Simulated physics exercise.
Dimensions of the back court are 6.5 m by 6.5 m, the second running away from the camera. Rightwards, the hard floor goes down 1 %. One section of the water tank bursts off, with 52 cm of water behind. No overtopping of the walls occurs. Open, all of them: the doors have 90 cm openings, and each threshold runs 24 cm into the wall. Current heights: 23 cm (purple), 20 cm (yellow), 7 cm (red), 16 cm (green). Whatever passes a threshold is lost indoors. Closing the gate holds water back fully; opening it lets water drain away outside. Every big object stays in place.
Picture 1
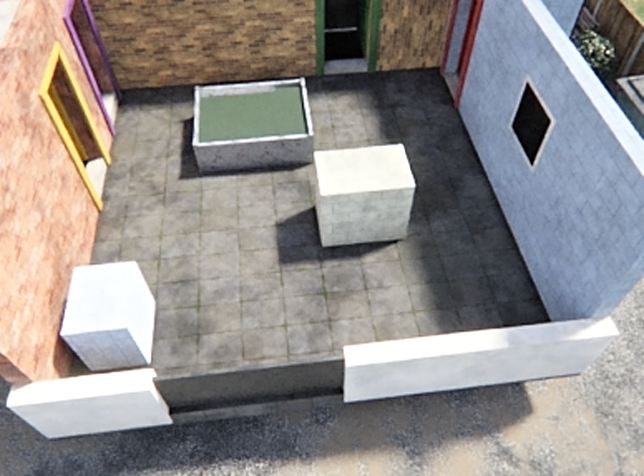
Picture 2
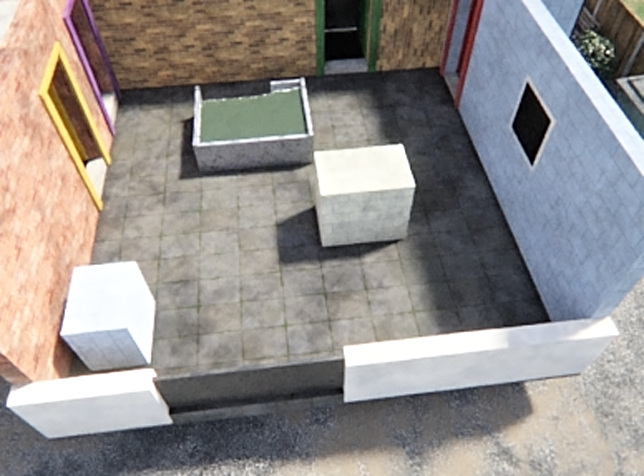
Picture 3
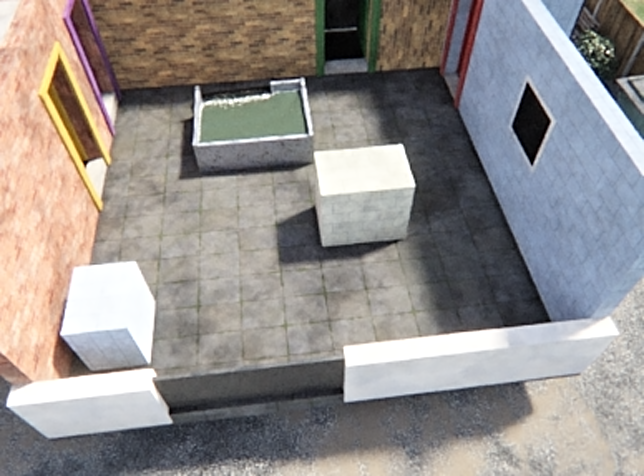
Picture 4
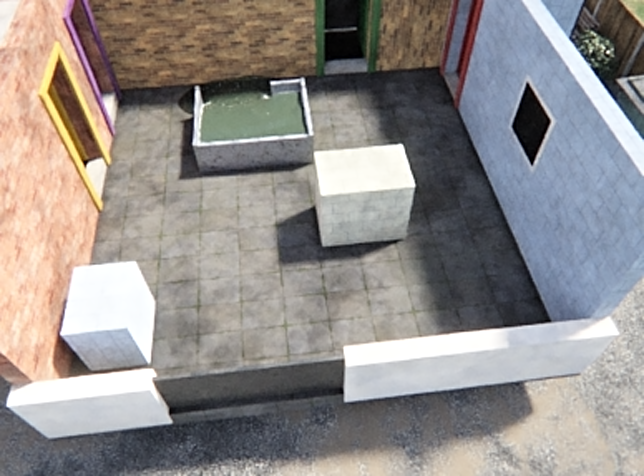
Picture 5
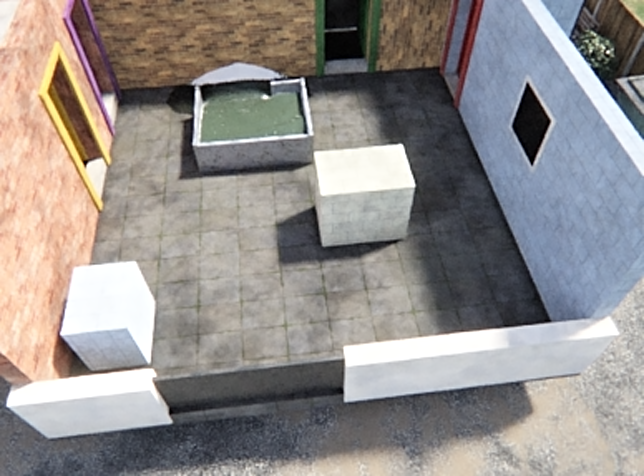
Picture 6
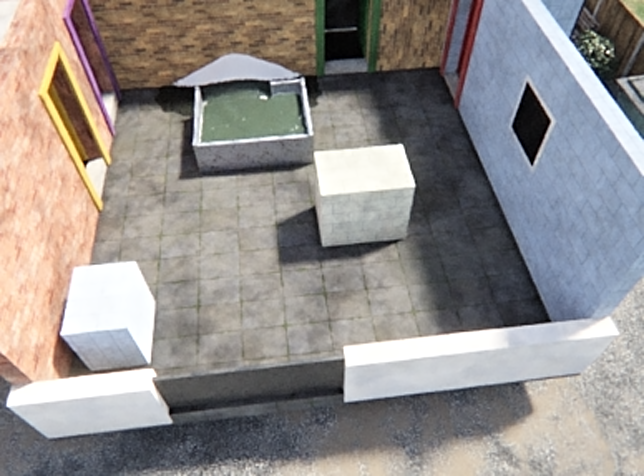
In the video, a section on the far side of a green-topped water tank in a walled court breaks open, the surface inside ripples, and water pours out behind it, spreading in a pale sheet near the back brick wall.
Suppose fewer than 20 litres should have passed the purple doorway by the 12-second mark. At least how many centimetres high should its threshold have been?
I would say at least 18 cm.
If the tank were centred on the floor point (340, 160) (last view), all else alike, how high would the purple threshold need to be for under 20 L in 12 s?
Then roughly 11.5 cm.
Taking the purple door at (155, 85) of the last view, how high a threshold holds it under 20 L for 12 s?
Minimum: About 12.5 cm.
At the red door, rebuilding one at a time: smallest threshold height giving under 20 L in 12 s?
Red door - some 10.5 centimetres.
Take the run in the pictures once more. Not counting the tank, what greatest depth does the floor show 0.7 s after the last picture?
Close to 38 centimetres.
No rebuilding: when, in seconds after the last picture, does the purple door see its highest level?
The level tops out around 1.4 s.
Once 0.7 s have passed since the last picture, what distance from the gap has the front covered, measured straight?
Front distance: Approx. 3.0 m.
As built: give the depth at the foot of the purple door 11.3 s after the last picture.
About 2.0 cm.
Then, 0.7 s after the last picture water covers 10 % of the floor, deepest (38 cm) near (231, 87); it has not reached the purple door.
Then, 2.3 s after the last picture water covers 35 % of the floor, deepest (22 cm) near (121, 89); 19 cm at the purple door, 4 litres in over its 23 cm threshold.
Then, 11.3 s after the last picture water covers 90 % of the floor, deepest (10 cm) near (498, 201); 2 cm at the purple door, 5 litres in over its 23 cm threshold.
At the purple door as built, the water peaked near 24 cm, 1.3 s after the last picture.
Run again over the same 12 s with other heights there, 36 litres in over 15 cm, 12 litres over 20 cm. The limit of 20 litres is kept from about 18 cm up.
